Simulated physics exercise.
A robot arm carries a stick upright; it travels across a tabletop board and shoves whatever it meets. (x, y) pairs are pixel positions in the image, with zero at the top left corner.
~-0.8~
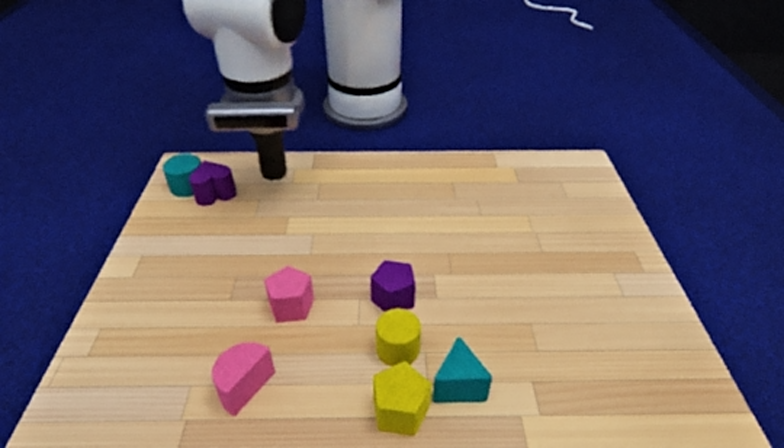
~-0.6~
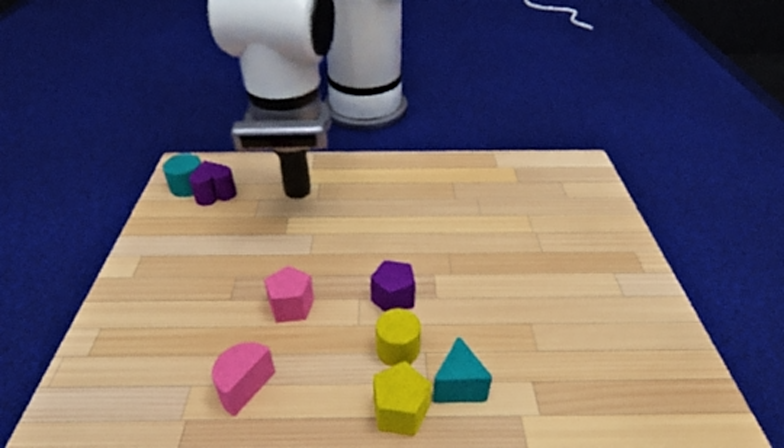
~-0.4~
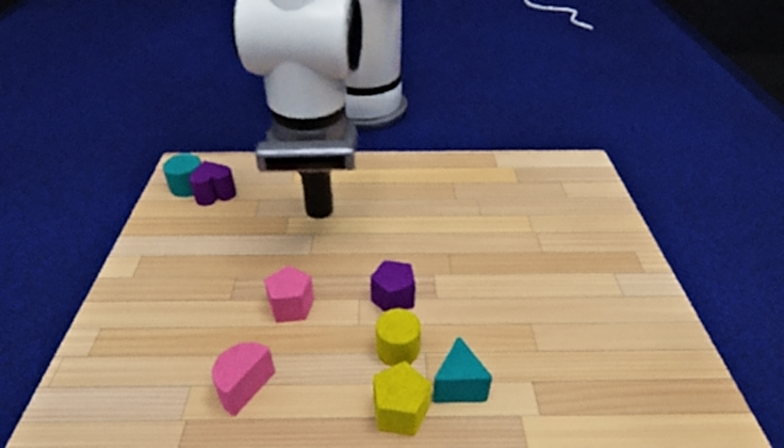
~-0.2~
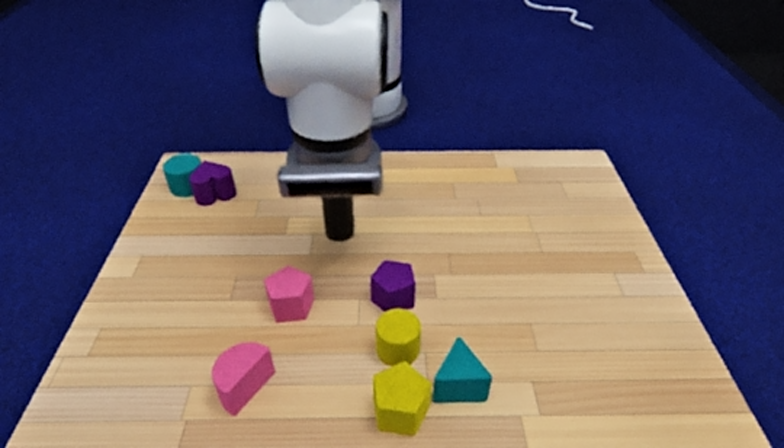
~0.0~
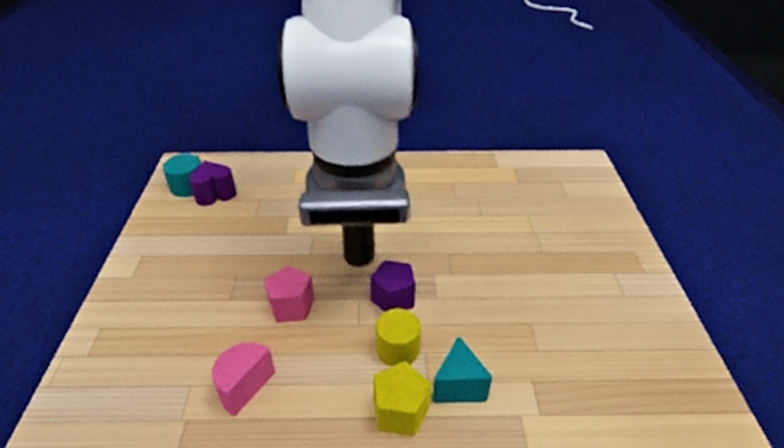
In the video, a white robot arm with a black stick moves forward and to the right over a wooden board, bringing the stick near a purple pentagonal block while the pink, yellow, teal and purple blocks stay still.
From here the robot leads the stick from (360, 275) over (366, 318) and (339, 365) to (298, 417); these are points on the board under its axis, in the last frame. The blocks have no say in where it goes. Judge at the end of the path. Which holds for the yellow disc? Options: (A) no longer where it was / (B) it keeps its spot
Correct choice: B.
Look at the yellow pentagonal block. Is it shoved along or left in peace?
It stays.
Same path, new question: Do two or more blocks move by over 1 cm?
No, I don't think so.
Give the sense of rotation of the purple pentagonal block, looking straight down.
From above, the purple pentagonal block will be seen to turn anti-clockwise.
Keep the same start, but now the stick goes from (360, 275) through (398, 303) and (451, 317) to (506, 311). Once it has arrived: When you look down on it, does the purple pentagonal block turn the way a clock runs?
Short answer: Yes.
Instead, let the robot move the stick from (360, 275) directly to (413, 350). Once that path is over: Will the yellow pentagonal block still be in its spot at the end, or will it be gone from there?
It gets moved.
The first path, step by step. One third of the way, stick at (365, 301); purple pentagonal block at (403, 284), turned 35° anticlockwise.
Two thirds of the way, stick at (335, 349); purple pentagonal block at (403, 284), turned 35° anticlockwise.
At the end, stick at (294, 400); purple pentagonal block at (403, 284), turned 35° anticlockwise; yellow disc not moved; yellow pentagonal block not moved.
